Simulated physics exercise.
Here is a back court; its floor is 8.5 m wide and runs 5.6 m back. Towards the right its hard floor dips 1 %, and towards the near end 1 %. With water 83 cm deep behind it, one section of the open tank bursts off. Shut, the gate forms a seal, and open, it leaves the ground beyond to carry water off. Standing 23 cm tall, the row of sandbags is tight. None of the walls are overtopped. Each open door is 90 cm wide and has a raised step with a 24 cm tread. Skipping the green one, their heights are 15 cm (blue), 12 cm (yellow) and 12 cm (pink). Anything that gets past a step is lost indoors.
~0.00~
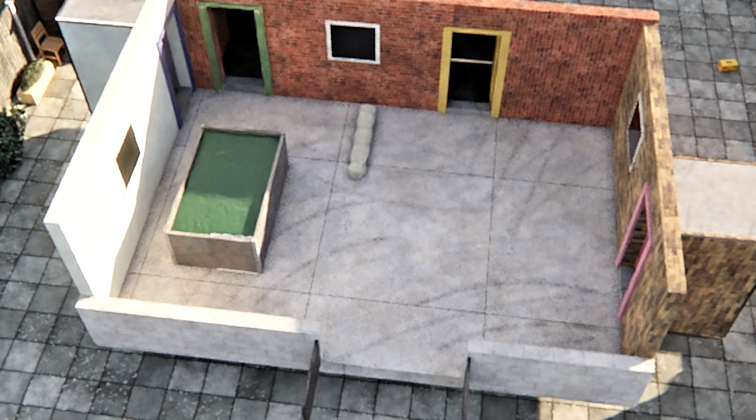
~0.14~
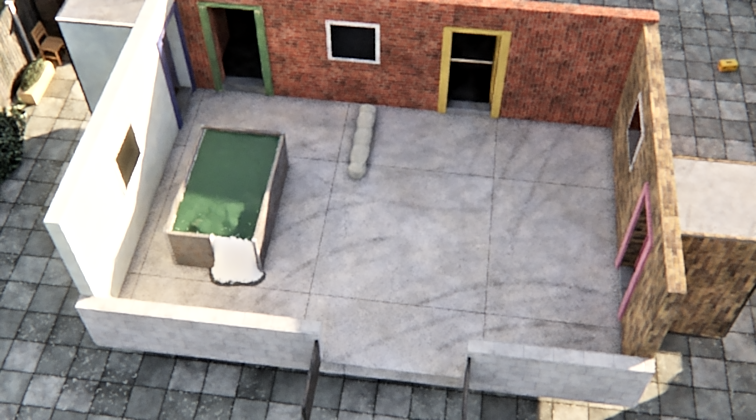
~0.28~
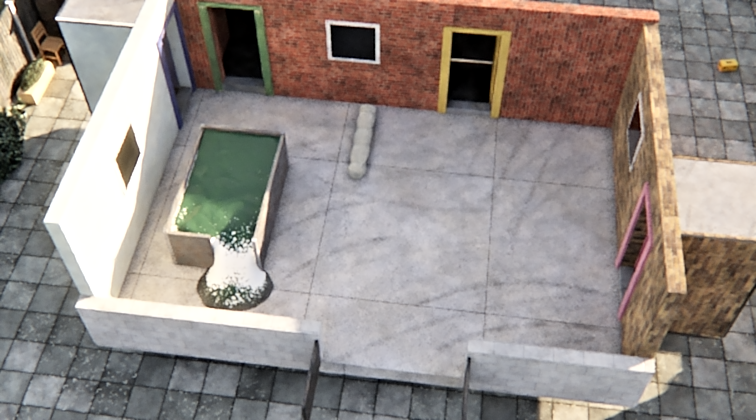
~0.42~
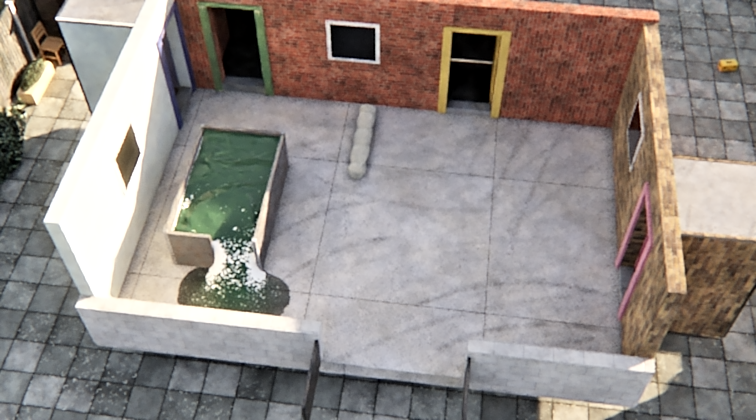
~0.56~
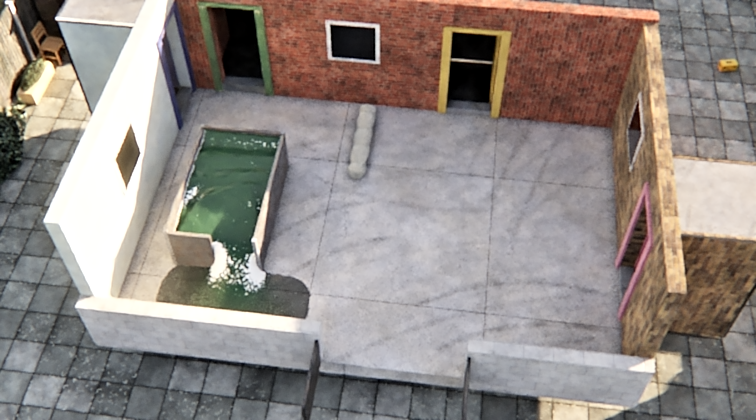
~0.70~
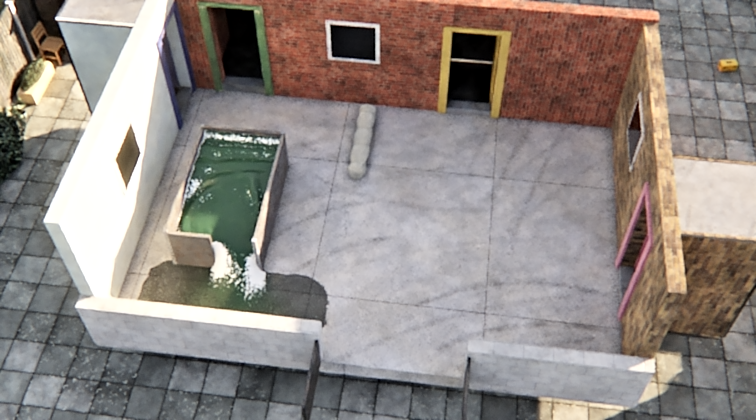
The footage shows a walled court with a tank of still green water at the left; a section of its near end gives way, and foaming water pours out, spreading across the floor along the low front wall.
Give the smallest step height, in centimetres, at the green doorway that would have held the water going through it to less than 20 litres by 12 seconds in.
The smallest height is about 11 cm.
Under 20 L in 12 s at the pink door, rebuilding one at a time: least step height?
At pink, roughly 9.0 cm.
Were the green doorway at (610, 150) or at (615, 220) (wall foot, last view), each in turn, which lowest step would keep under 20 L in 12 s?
Roughly 6.0 cm, then roughly 6.0 cm.
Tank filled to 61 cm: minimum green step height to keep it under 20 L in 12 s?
About 6.5 cm.
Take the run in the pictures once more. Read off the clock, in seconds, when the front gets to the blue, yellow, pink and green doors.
Blue = 3.2 s, yellow = 6.5 s, pink = 3.0 s, green = 3.4 s.
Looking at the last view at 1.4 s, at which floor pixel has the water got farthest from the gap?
The farthest wet point sits near (432, 361) in the last view.
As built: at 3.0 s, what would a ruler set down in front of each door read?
Centimetres: Blue = 0, yellow = 0, pink = 4, green = 0.
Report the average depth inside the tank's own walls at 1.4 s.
The average depth is some 59 cm.
After 1.4 s water covers 10 % of the floor, deepest (52 cm) near (215, 335); it has not reached the green door.
After 3.0 s water covers 45 % of the floor, deepest (32 cm) near (225, 336); it has not reached the green door.
After 12.0 s water covers 95 % of the floor, deepest (13 cm) near (616, 238); 5 cm at the green door, 0 litres in over its 19 cm step.
At the green door as built, the water arrived by 3.4 s and peaked near 14 cm at 4.8 s.
With a step of 10 cm, 28 litres would have come in within the 12 s; with 13.5 cm, 7 litres. So under 20 litres takes about 11 cm.
